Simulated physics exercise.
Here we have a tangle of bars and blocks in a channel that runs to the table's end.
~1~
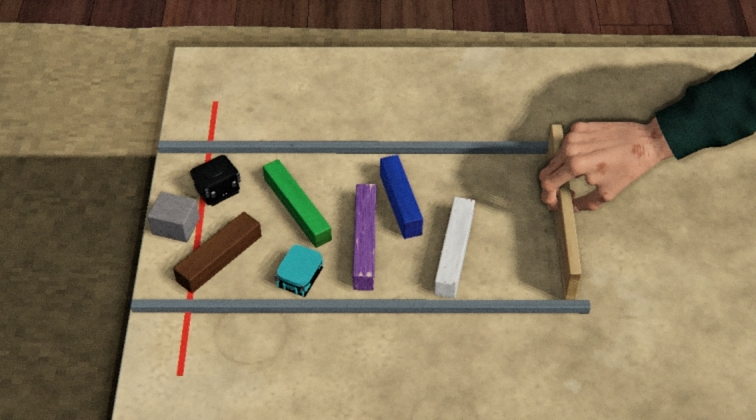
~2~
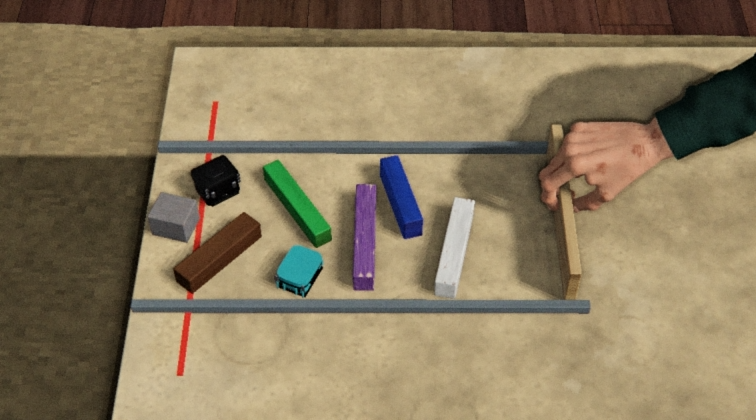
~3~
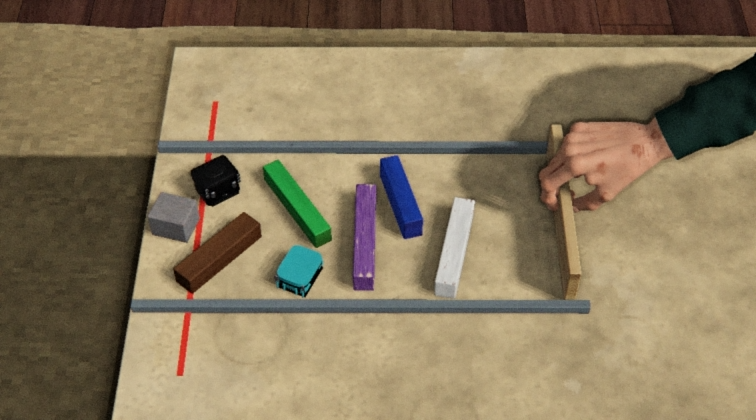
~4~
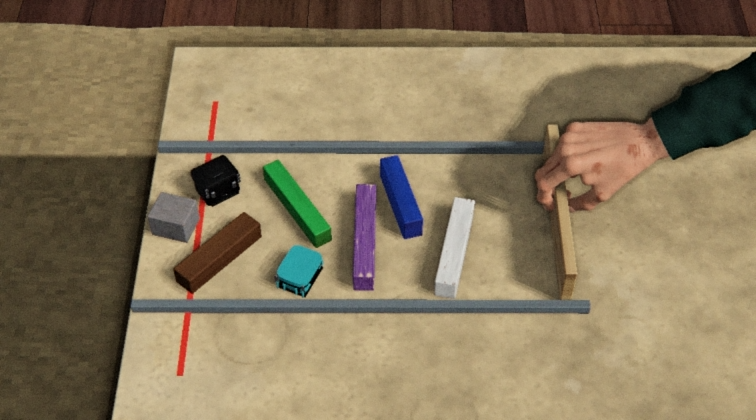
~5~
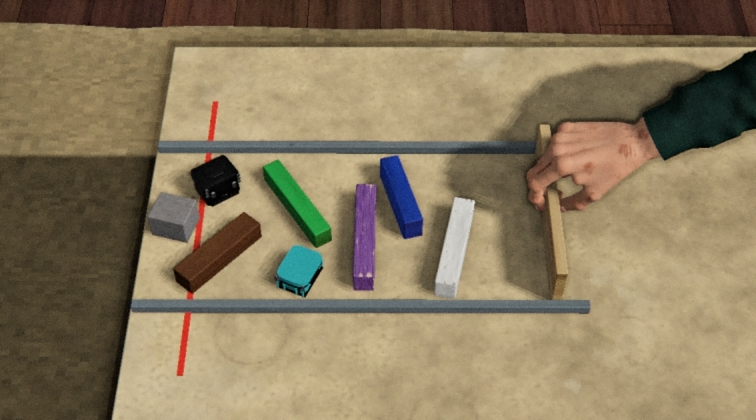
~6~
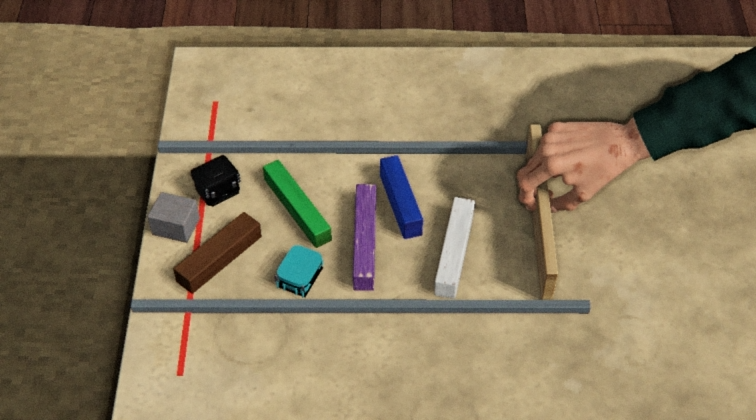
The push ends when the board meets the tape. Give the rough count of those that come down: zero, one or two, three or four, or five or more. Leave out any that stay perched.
The number that fall off is five or more.
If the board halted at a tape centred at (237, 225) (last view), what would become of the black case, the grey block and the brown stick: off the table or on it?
The black case drops off; the grey block goes over; the brown stick is lost.
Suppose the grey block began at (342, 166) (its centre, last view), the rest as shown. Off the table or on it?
It tumbles off.
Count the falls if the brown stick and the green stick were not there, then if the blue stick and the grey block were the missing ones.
The counts: 3 and 3.
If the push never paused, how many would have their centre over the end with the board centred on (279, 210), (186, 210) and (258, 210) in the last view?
The counts: 0, 6 and 1.
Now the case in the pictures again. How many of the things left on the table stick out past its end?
That would be 1.
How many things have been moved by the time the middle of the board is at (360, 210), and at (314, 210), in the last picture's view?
First 5, then 7.
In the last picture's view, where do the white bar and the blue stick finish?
Near (184, 247) and (171, 195).
A little later, none off yet; grey block at rest near (174, 218); black case at rest near (216, 181); brown stick at rest near (219, 252).
When it is over, the number that fall off is five or more; down, turquoise case, green stick, brown stick, black case and grey block.
